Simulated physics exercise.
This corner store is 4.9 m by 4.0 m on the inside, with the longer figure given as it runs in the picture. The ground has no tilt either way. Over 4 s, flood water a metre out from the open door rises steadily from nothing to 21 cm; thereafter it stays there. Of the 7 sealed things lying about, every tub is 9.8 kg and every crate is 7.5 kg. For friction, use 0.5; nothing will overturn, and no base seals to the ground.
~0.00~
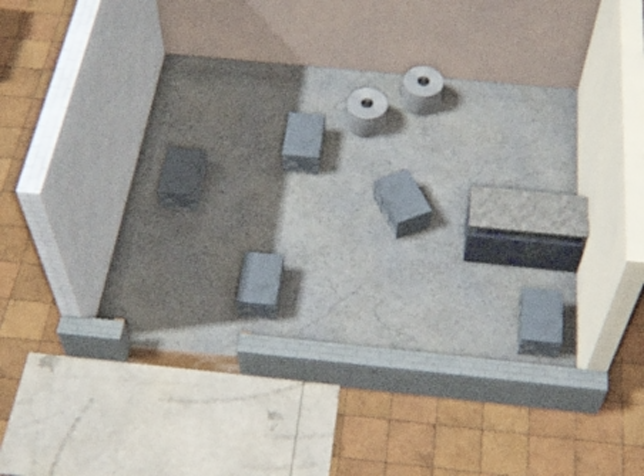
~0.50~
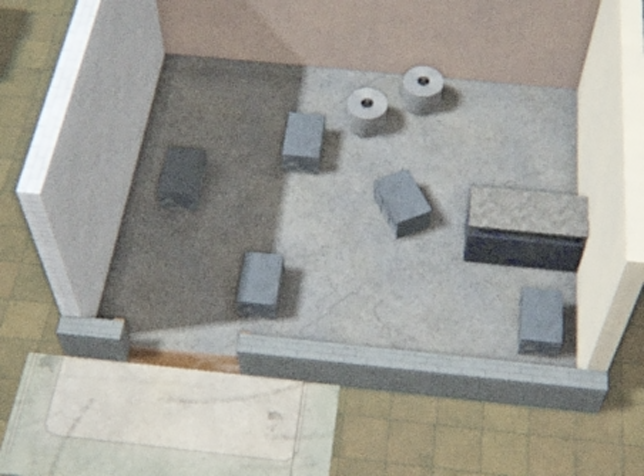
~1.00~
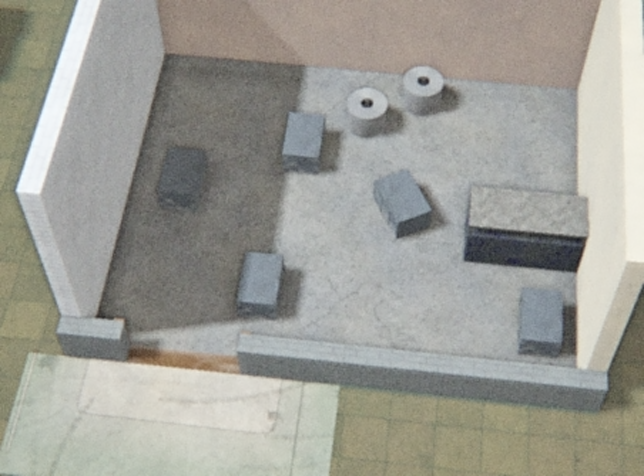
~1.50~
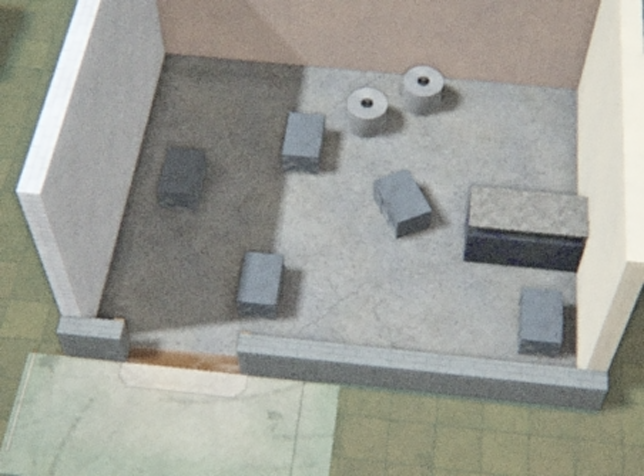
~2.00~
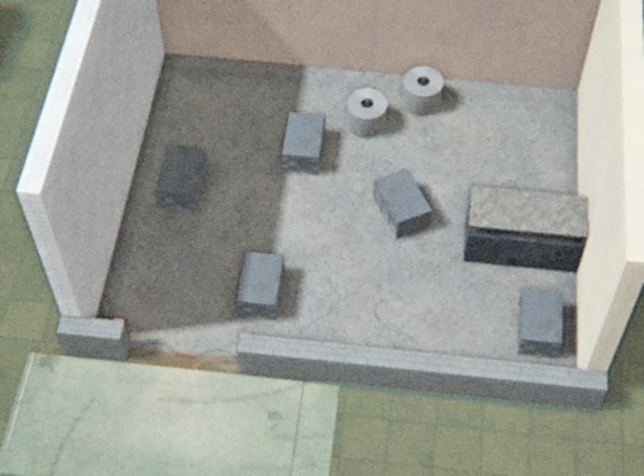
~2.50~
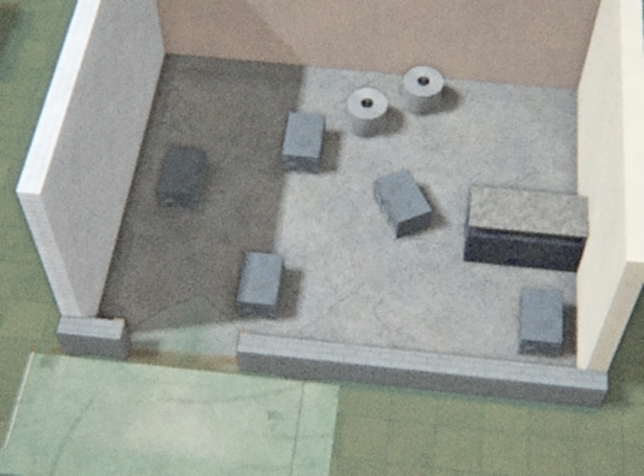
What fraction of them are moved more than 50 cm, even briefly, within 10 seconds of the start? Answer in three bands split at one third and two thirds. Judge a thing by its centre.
Two thirds or more.
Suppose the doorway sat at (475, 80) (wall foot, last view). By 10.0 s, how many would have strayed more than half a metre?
Then the count would be 2.
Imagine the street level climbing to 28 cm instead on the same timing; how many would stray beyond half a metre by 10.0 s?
You'd get 5 in that case.
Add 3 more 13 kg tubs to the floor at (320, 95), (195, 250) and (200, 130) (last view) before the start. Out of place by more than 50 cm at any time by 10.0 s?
Respectively, higher, higher and higher.
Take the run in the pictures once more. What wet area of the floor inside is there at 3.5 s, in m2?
Somewhere about 2.5 m2, give or take.
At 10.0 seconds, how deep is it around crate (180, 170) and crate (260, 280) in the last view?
Close to 9 and 2 centimetres.
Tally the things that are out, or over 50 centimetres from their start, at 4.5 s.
At that moment it comes to 0.
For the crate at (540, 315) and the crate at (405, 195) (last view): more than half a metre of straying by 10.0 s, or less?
In that order: Short of it, less.
After 3.5 s 0 of 7 are over 50 cm from their spots; 0 afloat.
After 4.5 s 0 of 7 are over 50 cm from their spots; 0 afloat.
After 7.0 s 3 of 7 are over 50 cm from their spots; 2 afloat.
After 10.0 s 5 of 7 are over 50 cm from their spots, and 5 have been at some point; 3 afloat.
